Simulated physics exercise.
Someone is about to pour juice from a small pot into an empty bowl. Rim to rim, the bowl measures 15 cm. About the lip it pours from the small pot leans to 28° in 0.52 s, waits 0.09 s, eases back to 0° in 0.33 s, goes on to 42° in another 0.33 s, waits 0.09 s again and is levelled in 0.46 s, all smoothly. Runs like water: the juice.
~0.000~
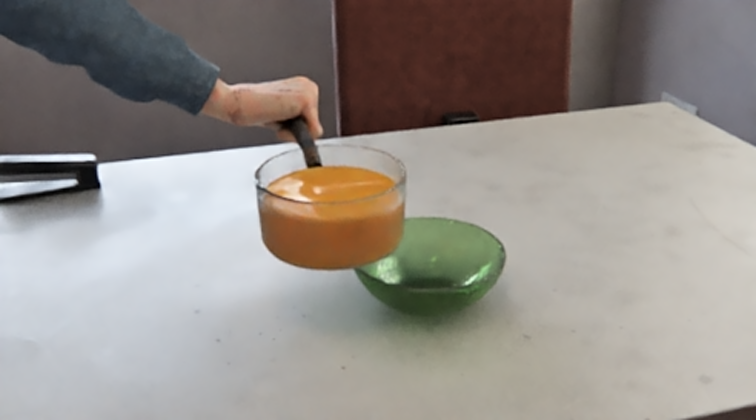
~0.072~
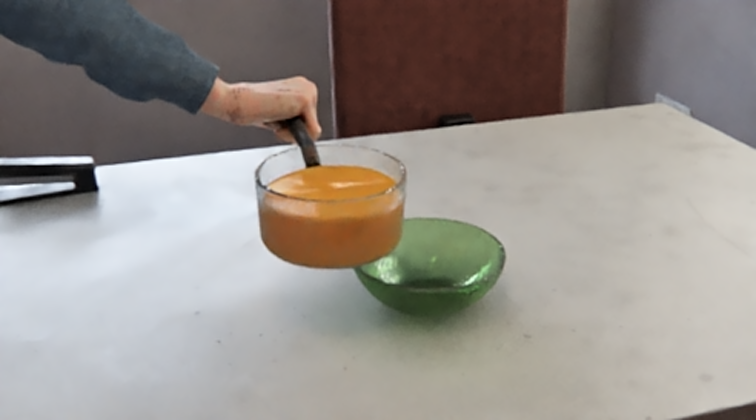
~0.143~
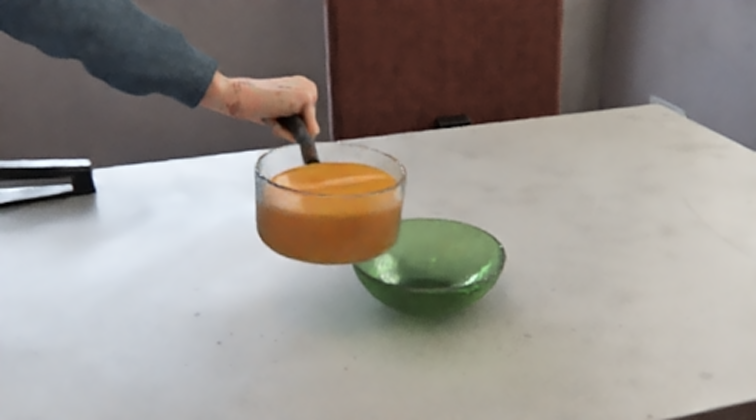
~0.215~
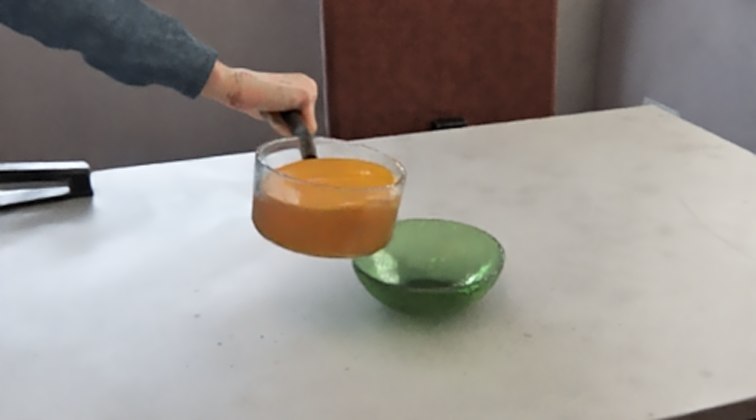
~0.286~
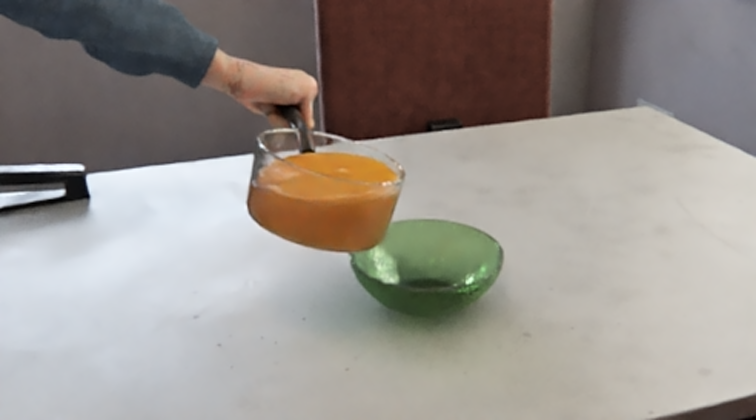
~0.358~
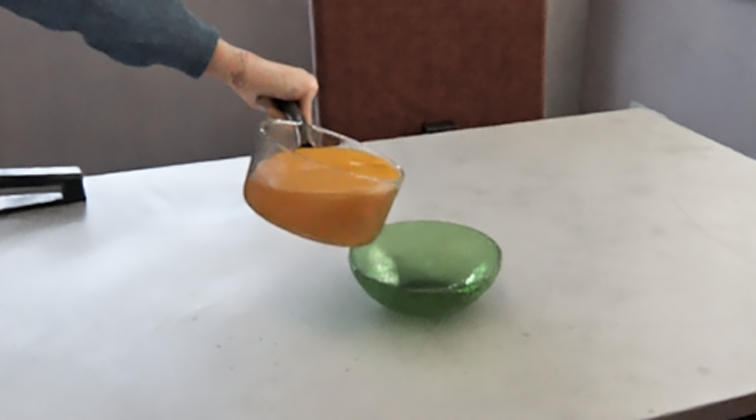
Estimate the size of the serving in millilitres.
Roughly 190 ml is served.
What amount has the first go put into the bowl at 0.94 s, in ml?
Some 50 ml.
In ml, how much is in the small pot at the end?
About 410 ml.
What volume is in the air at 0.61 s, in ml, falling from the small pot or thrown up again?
Roughly 40 ml.
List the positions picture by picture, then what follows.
It leans 0°; its right rim is at (401, 166); the juice meets the walls at (261, 199) and (396, 181); the bowl's rim runs from (354, 264) to (498, 242), in the first picture.
It leans 1°; its right rim is at (401, 166); the juice meets the walls at (260, 199) and (396, 180), in the second picture.
It leans 5°; its right rim is at (401, 167); the juice meets the walls at (259, 196) and (395, 176), in the third picture.
It leans 10°; its right rim is at (400, 167); the juice meets the walls at (256, 190) and (394, 172), in the fourth picture.
It leans 16°; its right rim is at (399, 168); the juice meets the walls at (254, 182) and (393, 167), in the fifth picture.
It leans 22°; its right rim is at (398, 169); the juice meets the walls at (250, 176) and (394, 162), in the sixth picture.
Then, 0.61 s in, the tilt is 28° and the bowl has 5 ml, the small pot 595 ml, and 0 ml is on the table top.
Then, 0.94 s in, the tilt is 0° and the bowl has 50 ml, the small pot 585 ml, and 5 ml is on the table top.
Then, 1.36 s in, the tilt is 42° and the bowl has 55 ml, the small pot 500 ml, and 10 ml is on the table top.
Then, 1.69 s in, the tilt is 8° and the bowl has 195 ml, the small pot 410 ml, and 10 ml is on the table top.
Finally, the bowl has 190 ml, the small pot 410 ml, and 40 ml is on the table top.
